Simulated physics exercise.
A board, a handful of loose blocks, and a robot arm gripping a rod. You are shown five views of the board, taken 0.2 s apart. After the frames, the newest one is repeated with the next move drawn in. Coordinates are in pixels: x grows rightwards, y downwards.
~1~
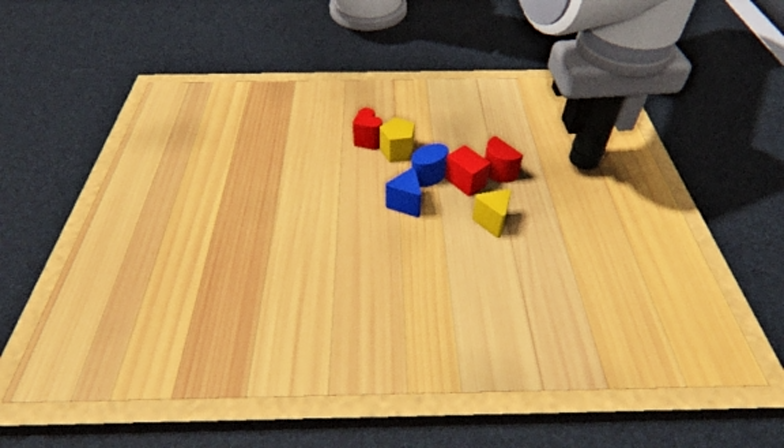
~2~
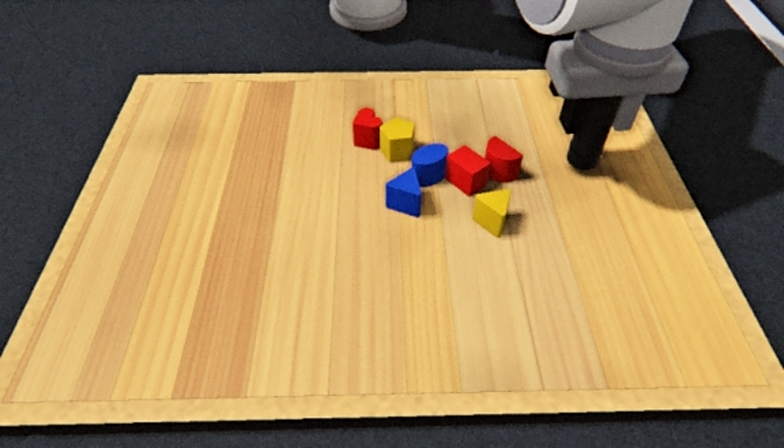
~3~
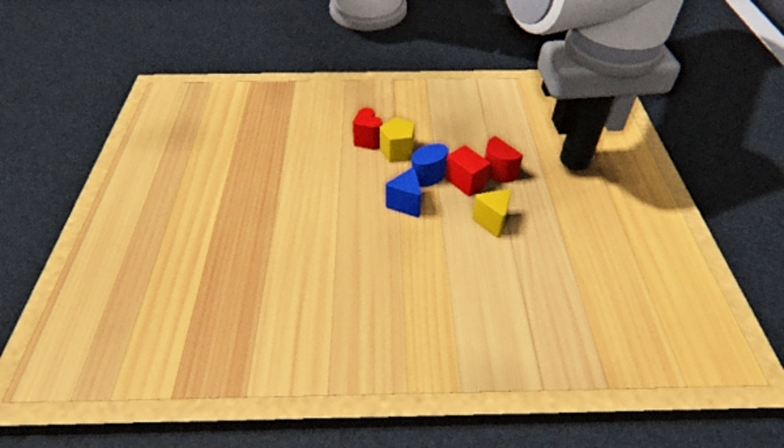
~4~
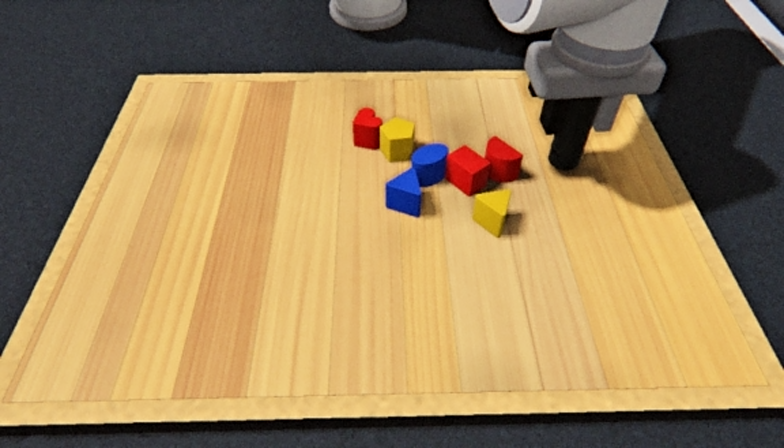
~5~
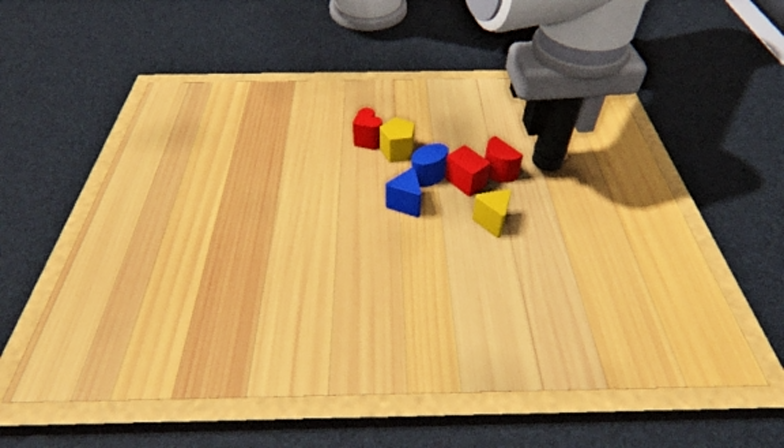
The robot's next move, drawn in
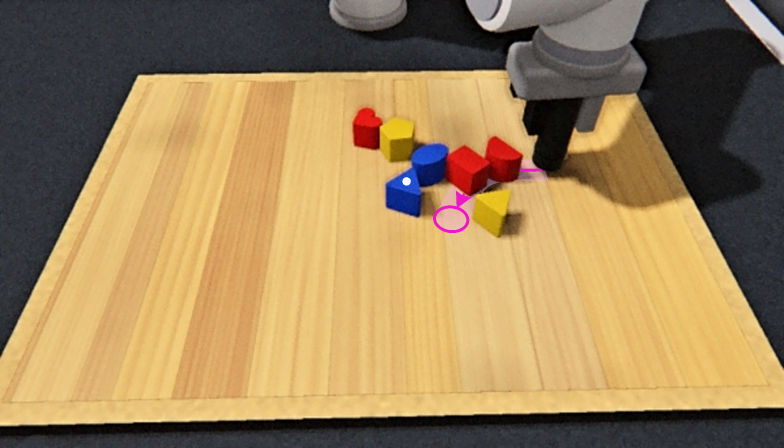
On a wooden board, a robot arm moves a dark rod left toward several still, colored blocks.
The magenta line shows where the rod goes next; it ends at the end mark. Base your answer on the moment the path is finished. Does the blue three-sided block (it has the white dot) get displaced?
Short answer: Yes.
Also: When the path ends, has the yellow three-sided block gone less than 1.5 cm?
I believe so.
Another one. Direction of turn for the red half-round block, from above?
Its rotation is clockwise.
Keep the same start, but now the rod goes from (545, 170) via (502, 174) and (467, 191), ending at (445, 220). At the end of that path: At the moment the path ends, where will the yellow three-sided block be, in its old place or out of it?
In the end it has not been moved.
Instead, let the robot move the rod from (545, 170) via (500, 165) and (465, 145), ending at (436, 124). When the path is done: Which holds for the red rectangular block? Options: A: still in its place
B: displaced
Correct choice: B.
Path on the board, from (545, 170) over (501, 171) and (468, 188) to (451, 219); the dot is on the blue three-sided block.
The first path, step by step. One third of the way, rod (502, 163); red rectangular block (460, 164); red half-round block (480, 154).
Two thirds of the way, rod (469, 180); blue three-sided block (397, 184), turned 25° anticlockwise; blue oval (424, 152); red rectangular block (424, 180); red half-round block (444, 167), turned 35° clockwise.
At the end, rod (452, 211); blue three-sided block (385, 187), turned 25° anticlockwise; blue oval (424, 152); red rectangular block (412, 183); yellow three-sided block in place; red half-round block (436, 170), turned 60° clockwise.
